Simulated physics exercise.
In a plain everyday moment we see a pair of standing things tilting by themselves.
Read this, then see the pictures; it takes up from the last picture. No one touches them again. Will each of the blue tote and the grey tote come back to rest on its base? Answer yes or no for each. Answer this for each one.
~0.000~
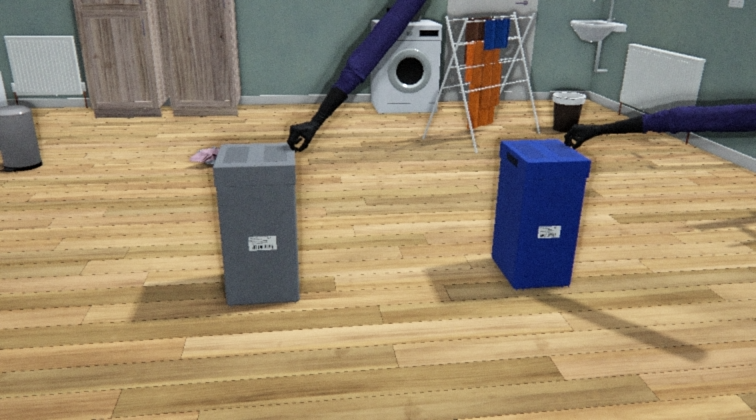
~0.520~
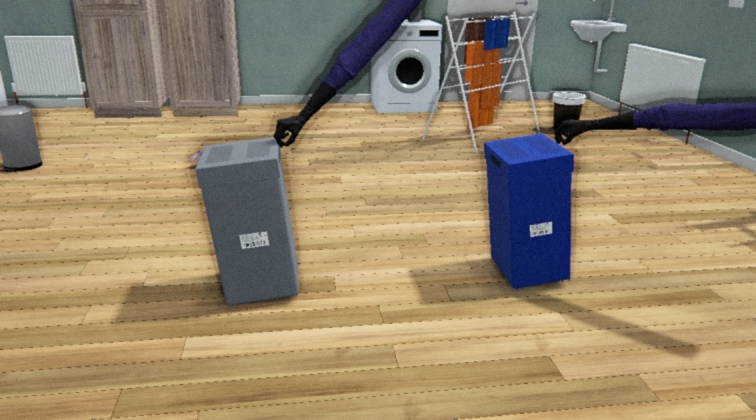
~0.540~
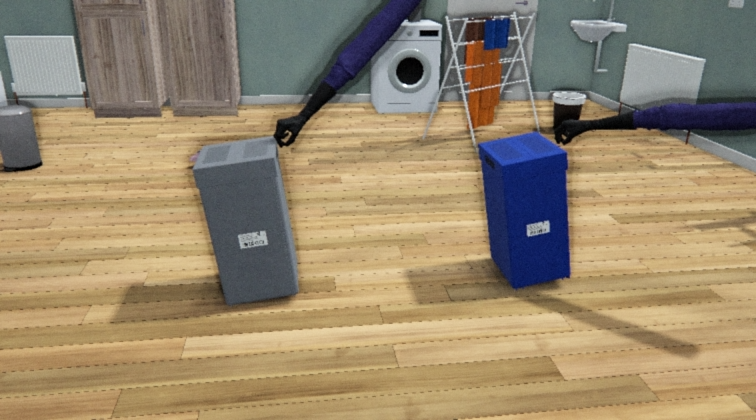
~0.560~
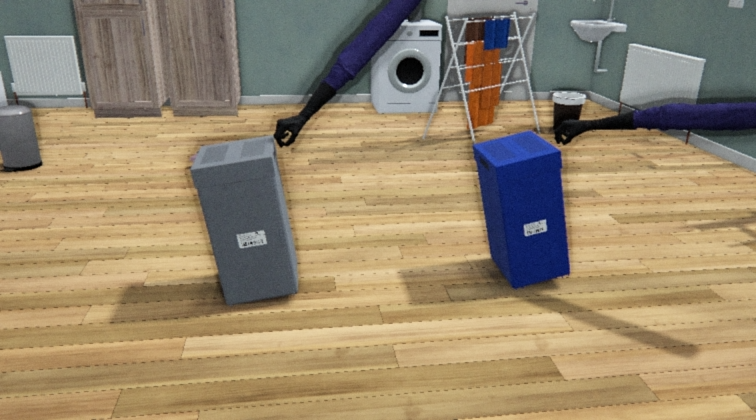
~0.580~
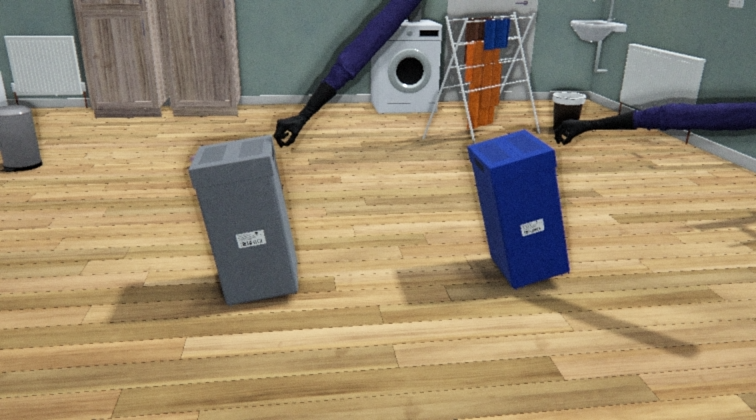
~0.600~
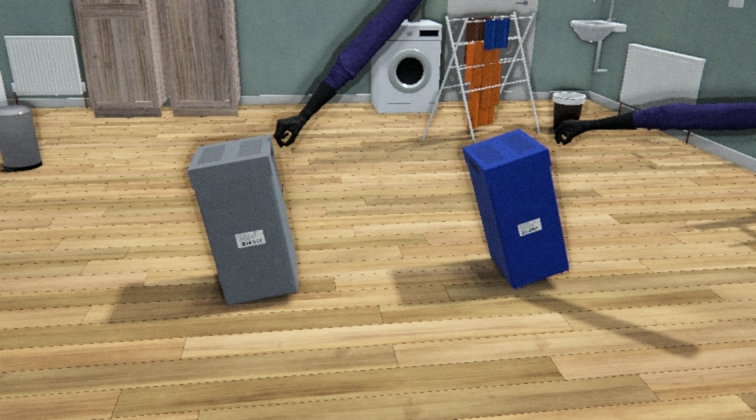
Blue tote - no; grey tote - yes.
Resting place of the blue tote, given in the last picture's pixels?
Look close to (438, 250) and you'll find its middle.
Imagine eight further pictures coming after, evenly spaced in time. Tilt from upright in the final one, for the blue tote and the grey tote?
The two tilts would be 35° and 6°, in that order.
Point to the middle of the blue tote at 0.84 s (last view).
Its centre should be around (483, 213).
After 0.84 s, blue tote 44° off upright near (483, 213); grey tote upright near (261, 223).
At rest (1.7 s), the blue tote topples, near (438, 250); the grey tote settles on its feet, near (261, 223).
